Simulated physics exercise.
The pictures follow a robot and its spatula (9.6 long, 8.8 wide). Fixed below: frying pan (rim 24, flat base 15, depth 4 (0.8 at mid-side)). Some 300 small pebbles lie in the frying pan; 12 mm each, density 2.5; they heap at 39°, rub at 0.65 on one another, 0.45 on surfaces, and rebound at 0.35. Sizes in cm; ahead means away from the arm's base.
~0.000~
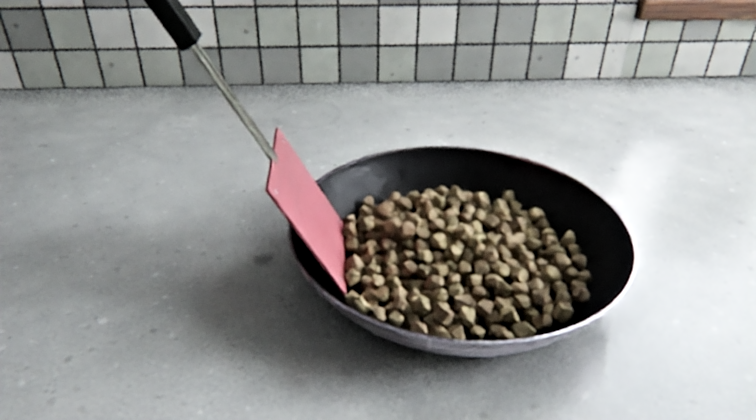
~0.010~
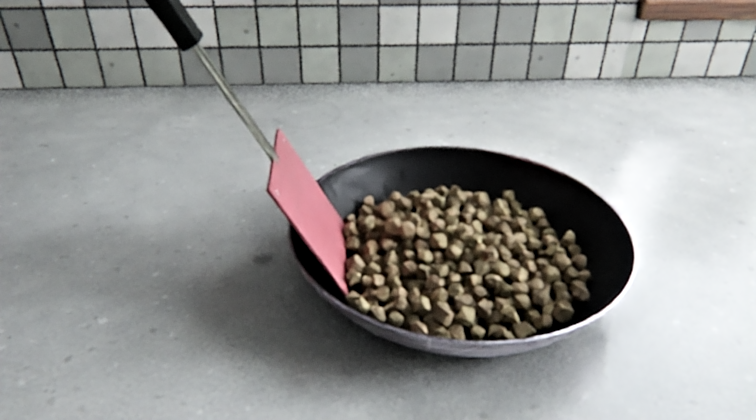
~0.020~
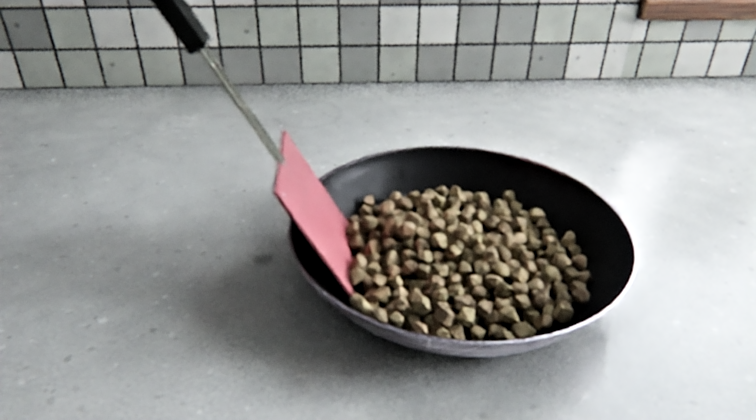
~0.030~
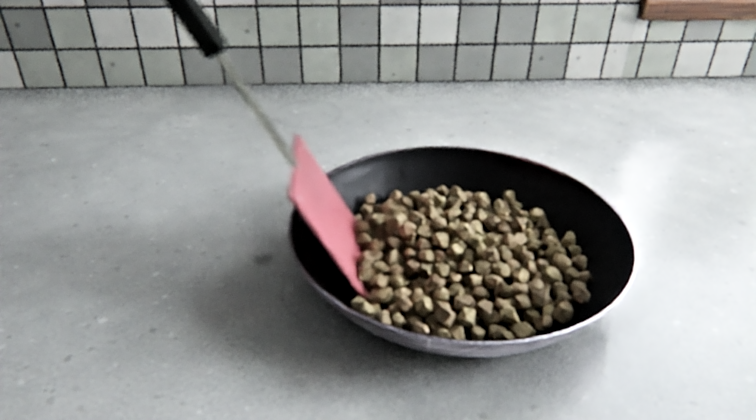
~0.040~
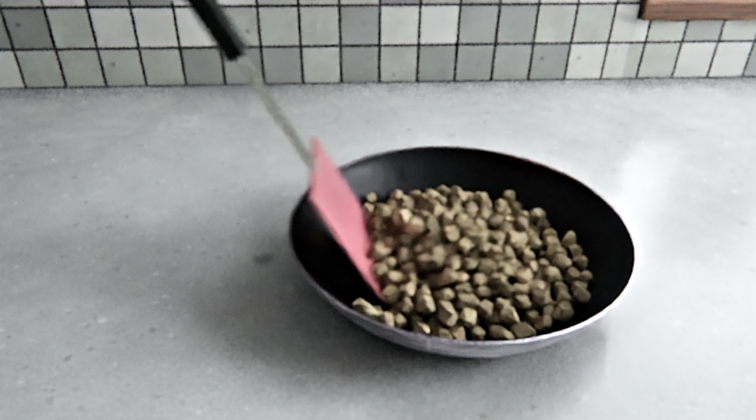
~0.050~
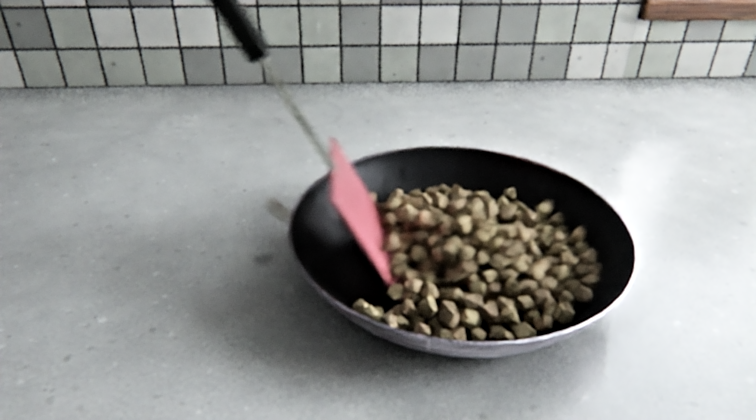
A pink spatula moves right through a dark frying pan, pushing a heap of small pebbles.
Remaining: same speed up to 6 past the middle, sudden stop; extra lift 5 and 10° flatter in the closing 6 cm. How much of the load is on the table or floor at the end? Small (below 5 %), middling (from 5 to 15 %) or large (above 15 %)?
Share on the table or floor: Large (above 15 %).
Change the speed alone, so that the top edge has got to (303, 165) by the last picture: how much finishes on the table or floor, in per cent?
Some 10 per cent.
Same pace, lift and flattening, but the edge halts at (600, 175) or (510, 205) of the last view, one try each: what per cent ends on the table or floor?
Some 45 and 20 per cent.
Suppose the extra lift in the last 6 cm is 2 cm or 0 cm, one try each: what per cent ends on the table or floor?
About 20 and 25 per cent.
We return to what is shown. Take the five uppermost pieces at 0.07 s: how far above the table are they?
Roughly 7 cm.
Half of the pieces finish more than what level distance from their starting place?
Roughly 7 cm.
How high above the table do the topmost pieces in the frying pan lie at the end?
Some 5.0 cm.
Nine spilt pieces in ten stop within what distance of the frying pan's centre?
About 40 cm.
By 0.07 s, sloping 62°, highest piece 12 above the table; 302 in the frying pan, 1 on the blade or in flight.
By 0.10 s, sloping 59°, highest piece 17 above the table; 295 in the frying pan, 8 on the blade or in flight.
By 0.31 s, sloping 52°, highest piece 37 above the table; 240 in the frying pan, 52 on the table or floor, 11 on the blade or in flight.
By 1.36 s, sloping 52°, highest piece 5 above the table; 240 in the frying pan, 63 on the table or floor.
Final count, 240 in the frying pan, 63 on the table or floor. That is 21 % on the table or floor.
